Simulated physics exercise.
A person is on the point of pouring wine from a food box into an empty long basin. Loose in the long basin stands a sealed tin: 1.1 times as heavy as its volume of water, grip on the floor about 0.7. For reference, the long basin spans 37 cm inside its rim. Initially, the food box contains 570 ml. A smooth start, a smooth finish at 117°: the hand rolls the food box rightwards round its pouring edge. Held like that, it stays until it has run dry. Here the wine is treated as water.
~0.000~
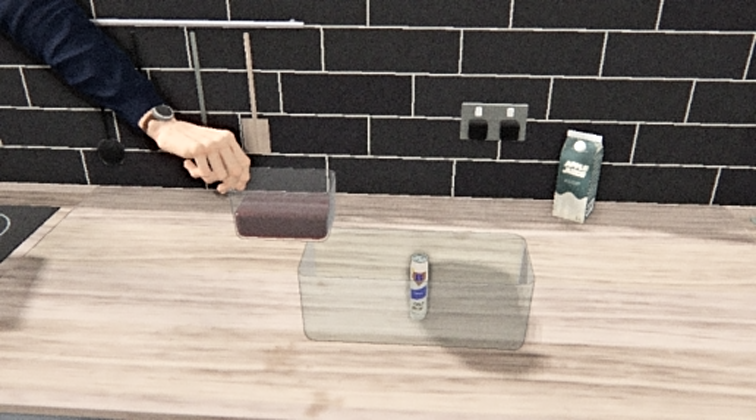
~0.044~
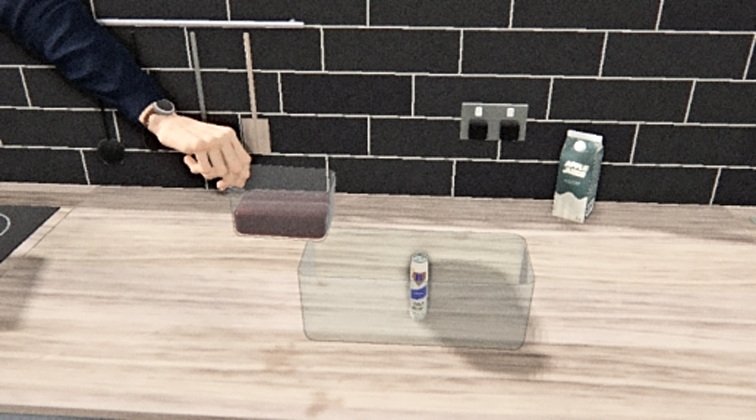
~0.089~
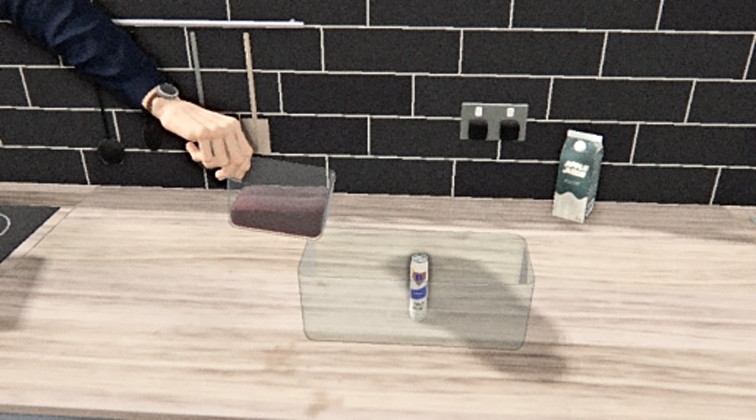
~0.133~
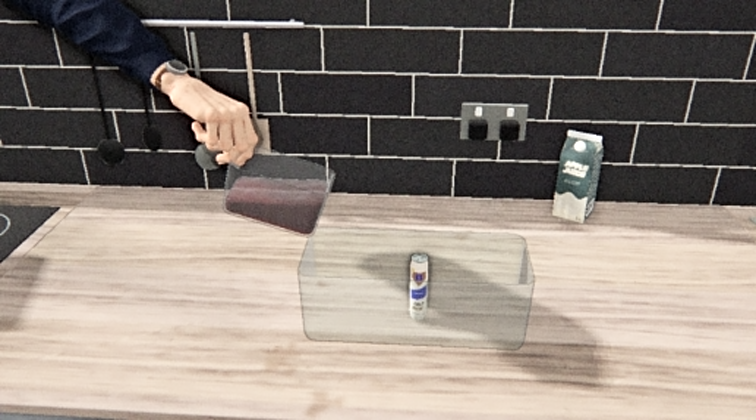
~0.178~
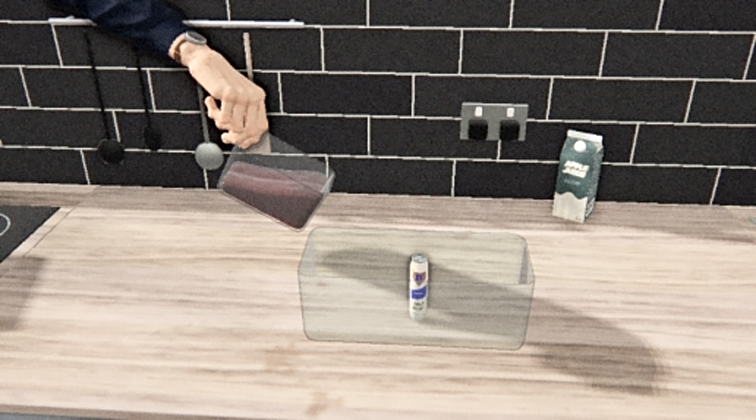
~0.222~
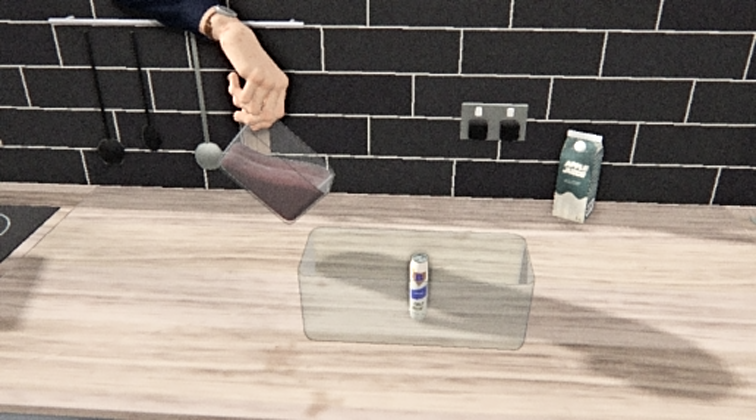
A hand tilting a clear box of dark red liquid rightwards beside a long clear basin with a small tin inside.
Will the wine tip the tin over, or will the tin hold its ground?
It is tipped over.
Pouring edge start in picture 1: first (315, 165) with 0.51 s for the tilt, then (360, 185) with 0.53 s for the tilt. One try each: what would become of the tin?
The tin overturns the first time and stays vertical the second time.
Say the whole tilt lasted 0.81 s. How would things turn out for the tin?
Result: Tin tipped over.
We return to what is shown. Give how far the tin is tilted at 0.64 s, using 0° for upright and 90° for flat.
It leans about 5° from upright.
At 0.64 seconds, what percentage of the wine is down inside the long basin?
My estimate is about 84 percent.
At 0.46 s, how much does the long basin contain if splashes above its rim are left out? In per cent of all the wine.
Near 4 in a hundred.
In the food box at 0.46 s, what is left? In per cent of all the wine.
Around 38 percent.
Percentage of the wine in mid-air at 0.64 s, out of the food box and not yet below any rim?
About 12 % of the total.
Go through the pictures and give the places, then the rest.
Tilt 0°; pouring edge (332, 184); surface from (240, 201) to (331, 204); the long basin's rim runs from (305, 251) to (529, 259); the tin's top is at (420, 261), in the first picture.
Tilt 2°; pouring edge (332, 184); surface from (239, 199) to (330, 202), in the second picture.
Tilt 8°; pouring edge (332, 184); surface from (236, 196) to (328, 196), in the third picture.
Tilt 17°; pouring edge (331, 184); surface from (232, 186) to (328, 190), in the fourth picture.
Tilt 30°; pouring edge (331, 184); surface from (227, 170) to (327, 184), in the fifth picture.
Tilt 44°; pouring edge (330, 184); surface from (227, 151) to (327, 177), in the sixth picture.
By 0.46 s the tilt is 113° and 37 per cent is still to pour; the tin stands where it began.
By 0.64 s the tilt is 117° and 2 per cent is still to pour; the tin stands 2 cm from where it began.
By 0.83 s the tilt is 117° and 0 per cent is still to pour; the tin leans 23°.
By 1.03 s the tilt is 117° and 0 per cent is still to pour; the tin lies on its side.
At rest the tin lies on its side.
